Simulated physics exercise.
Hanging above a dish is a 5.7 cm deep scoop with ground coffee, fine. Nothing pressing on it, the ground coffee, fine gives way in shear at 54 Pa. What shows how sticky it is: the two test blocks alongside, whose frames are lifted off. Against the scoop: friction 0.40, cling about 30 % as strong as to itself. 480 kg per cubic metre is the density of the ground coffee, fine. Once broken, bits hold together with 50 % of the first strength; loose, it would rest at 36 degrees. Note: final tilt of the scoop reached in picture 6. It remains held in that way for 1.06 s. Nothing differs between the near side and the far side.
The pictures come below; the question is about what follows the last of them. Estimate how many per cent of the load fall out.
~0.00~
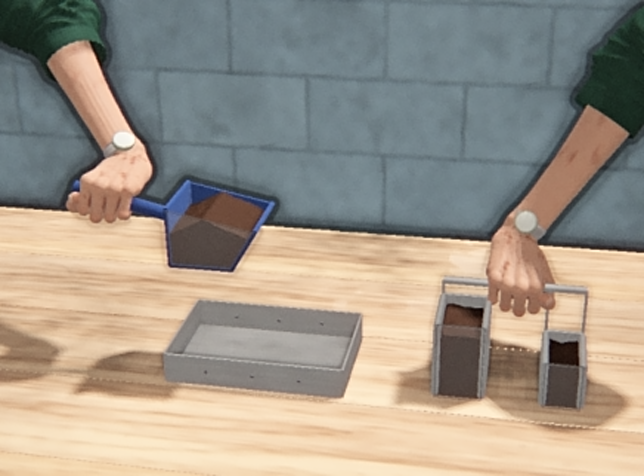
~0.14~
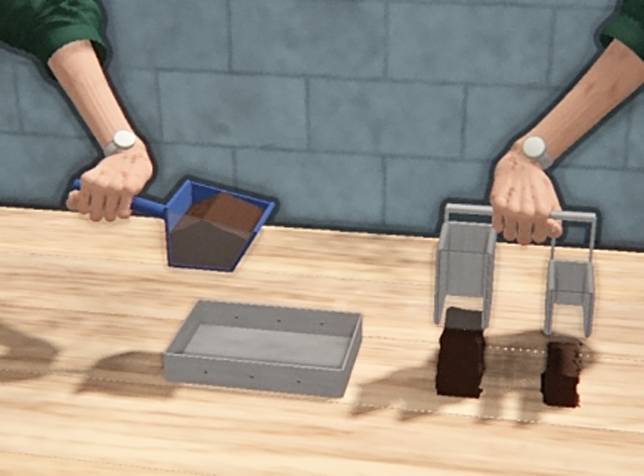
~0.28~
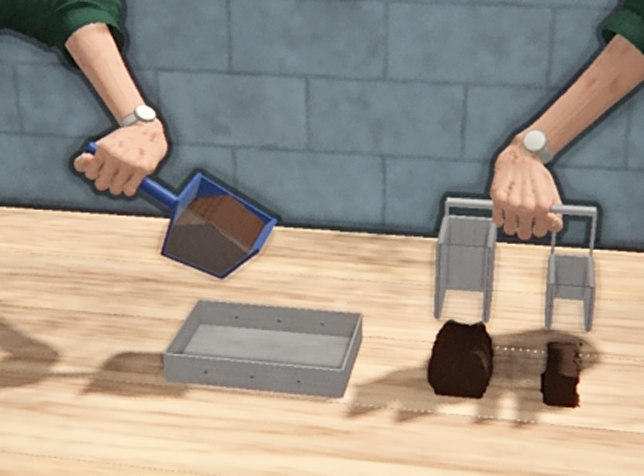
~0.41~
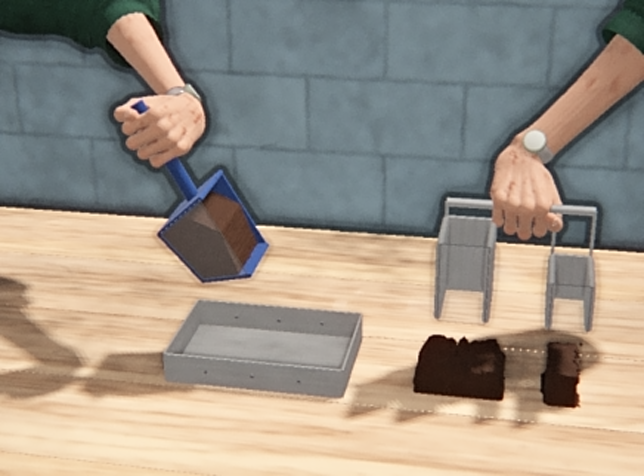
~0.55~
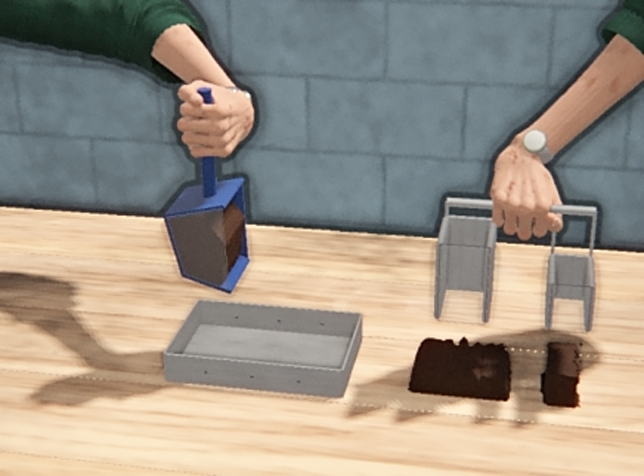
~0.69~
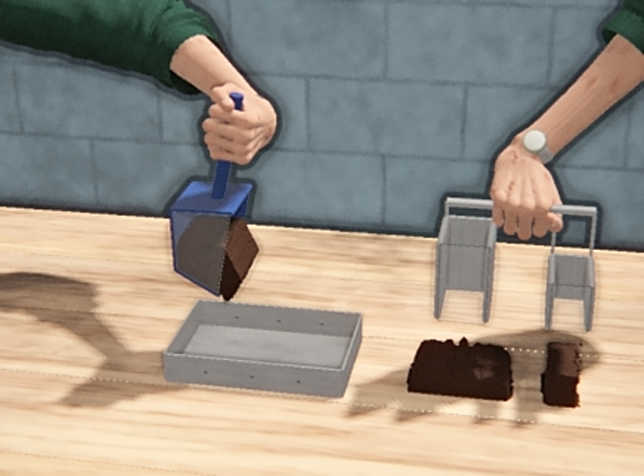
100 %.
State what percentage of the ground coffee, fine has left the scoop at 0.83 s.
Near 50 per cent then.
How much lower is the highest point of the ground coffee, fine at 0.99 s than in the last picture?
Measured change: Around 5.0 cm.
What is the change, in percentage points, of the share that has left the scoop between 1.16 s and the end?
I'd put it at close to 0 percent.
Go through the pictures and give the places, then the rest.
The first picture shows lip at (252, 232), tilt 0 degrees; highest point of the ground coffee, fine at (201, 221); test blocks 9.8 cm, 5.4 cm high (left to right).
The second picture shows lip at (253, 232), tilt 1 degrees; highest point of the ground coffee, fine at (201, 221); test blocks 9.4 cm, 5.4 cm high (left to right).
The third picture shows lip at (256, 249), tilt 19 degrees; highest point of the ground coffee, fine at (205, 223); test blocks 7.5 cm, 5.4 cm high (left to right).
The fourth picture shows lip at (249, 274), tilt 48 degrees; highest point of the ground coffee, fine at (188, 218); test blocks 4.9 cm, 5.3 cm high (left to right).
The fifth picture shows lip at (230, 290), tilt 77 degrees; highest point of the ground coffee, fine at (197, 217); test blocks 4.4 cm, 5.3 cm high (left to right).
The sixth picture shows lip at (219, 294), tilt 90 degrees; highest point of the ground coffee, fine at (198, 227); test blocks 4.3 cm, 5.3 cm high (left to right).
By 0.83 s, the scoop is at 90 degrees and 50 % has left it.
By 0.99 s, the scoop is at 90 degrees and 75 % has left it.
By 1.16 s, the scoop is at 90 degrees and 100 % has left it.
By 1.32 s, the scoop is at 90 degrees and 100 % has left it.
By 1.43 s, at the end, the scoop is at 90 degrees and 100 % has left it.
